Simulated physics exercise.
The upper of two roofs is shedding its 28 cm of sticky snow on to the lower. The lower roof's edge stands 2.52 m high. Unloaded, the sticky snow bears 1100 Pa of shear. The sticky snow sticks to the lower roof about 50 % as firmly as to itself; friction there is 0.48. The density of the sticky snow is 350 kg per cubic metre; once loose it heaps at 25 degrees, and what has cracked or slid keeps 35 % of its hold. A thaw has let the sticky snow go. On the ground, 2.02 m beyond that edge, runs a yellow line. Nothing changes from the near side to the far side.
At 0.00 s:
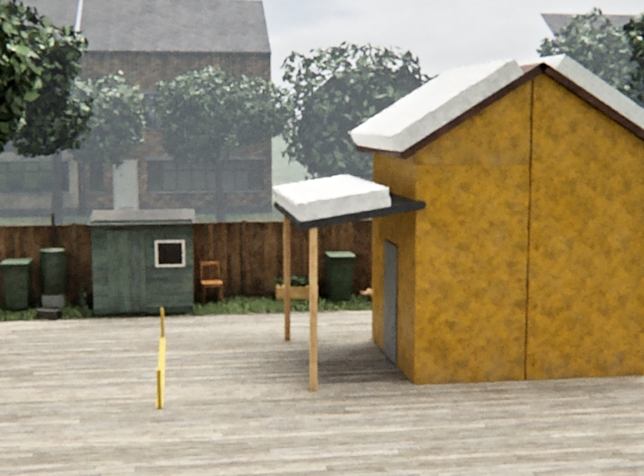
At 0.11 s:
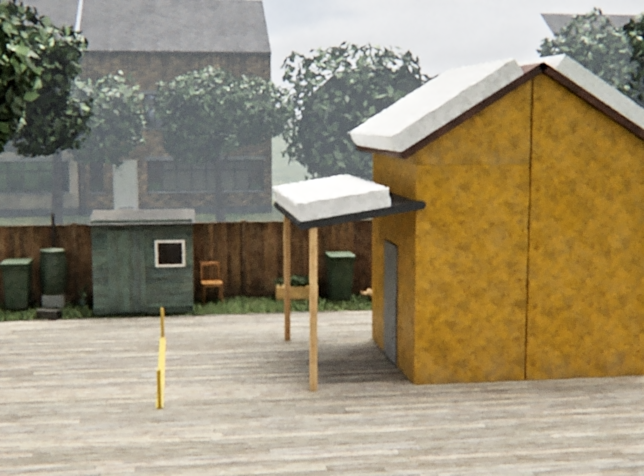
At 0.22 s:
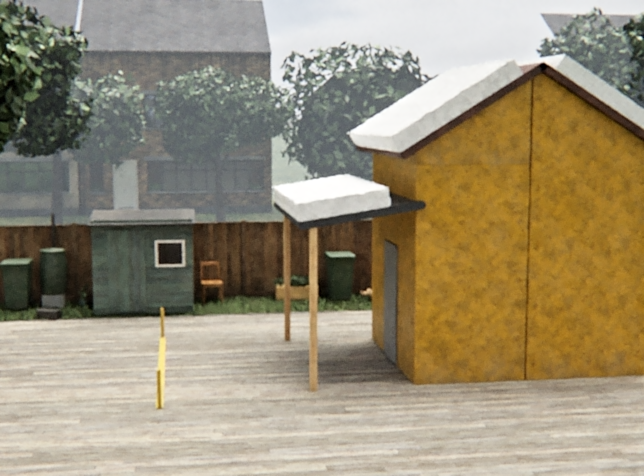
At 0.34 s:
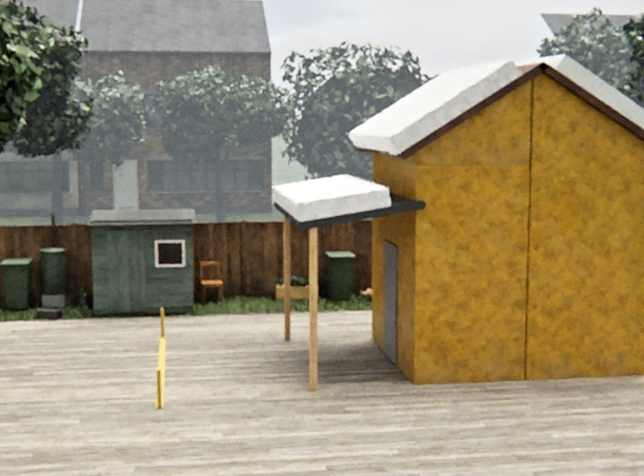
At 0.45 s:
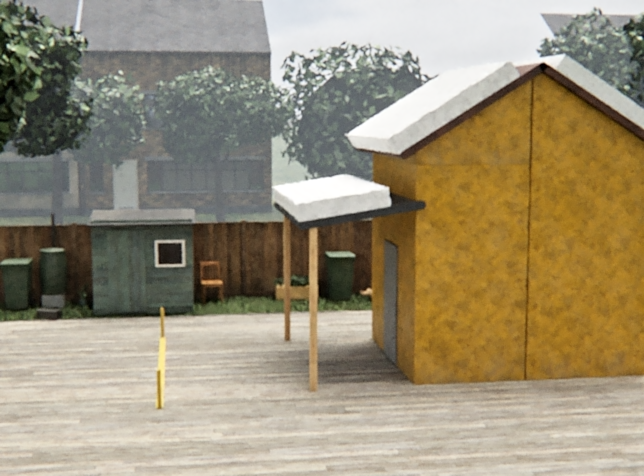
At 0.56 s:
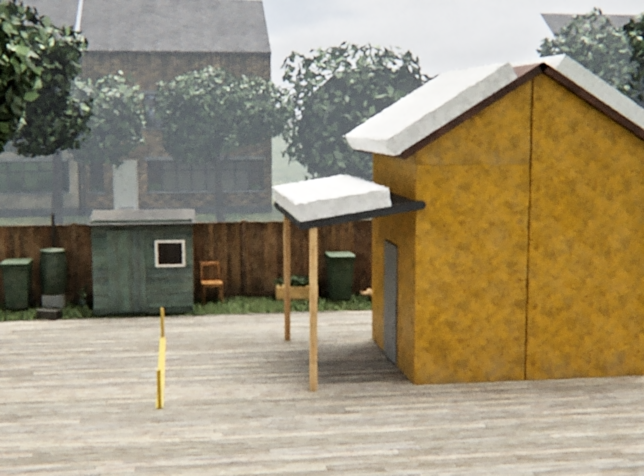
In a fenced yard with pale boards, a yellow line and a small green shed, thick white snow covers the pitched roof of a mustard-coloured building and the lower porch roof beside it. At first the upper snow barely shifts, then its left slab creeps slightly down the slope, slightly past the edge, in one piece.
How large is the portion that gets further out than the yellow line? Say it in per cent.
Close to 0 per cent.
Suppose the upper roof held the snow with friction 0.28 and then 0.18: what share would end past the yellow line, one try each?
In that order: 0 %, 0 %.
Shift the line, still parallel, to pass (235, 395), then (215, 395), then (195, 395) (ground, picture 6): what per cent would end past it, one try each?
In turn about 0 %, 0 %, 0 %.
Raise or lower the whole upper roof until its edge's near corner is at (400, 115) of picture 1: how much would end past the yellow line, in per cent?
Then about 0 %.
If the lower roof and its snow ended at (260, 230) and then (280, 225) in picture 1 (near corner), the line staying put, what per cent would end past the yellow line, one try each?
In turn about 0 %, 0 %.
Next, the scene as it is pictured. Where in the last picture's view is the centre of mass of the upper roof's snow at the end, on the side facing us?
Near (372, 168).
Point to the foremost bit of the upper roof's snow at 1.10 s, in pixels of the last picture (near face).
Near (366, 178).
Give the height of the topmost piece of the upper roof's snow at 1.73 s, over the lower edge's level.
About 1.7 m.
After 1.10 s, none is below the lower edge and 0 % is past the line.
After 1.73 s, none is below the lower edge and 0 % is past the line.
After 2.37 s, none is below the lower edge and 0 % is past the line.
After 3.00 s, none is below the lower edge and 0 % is past the line.
After 5.00 s, none is below the lower edge and 0 % is past the line.
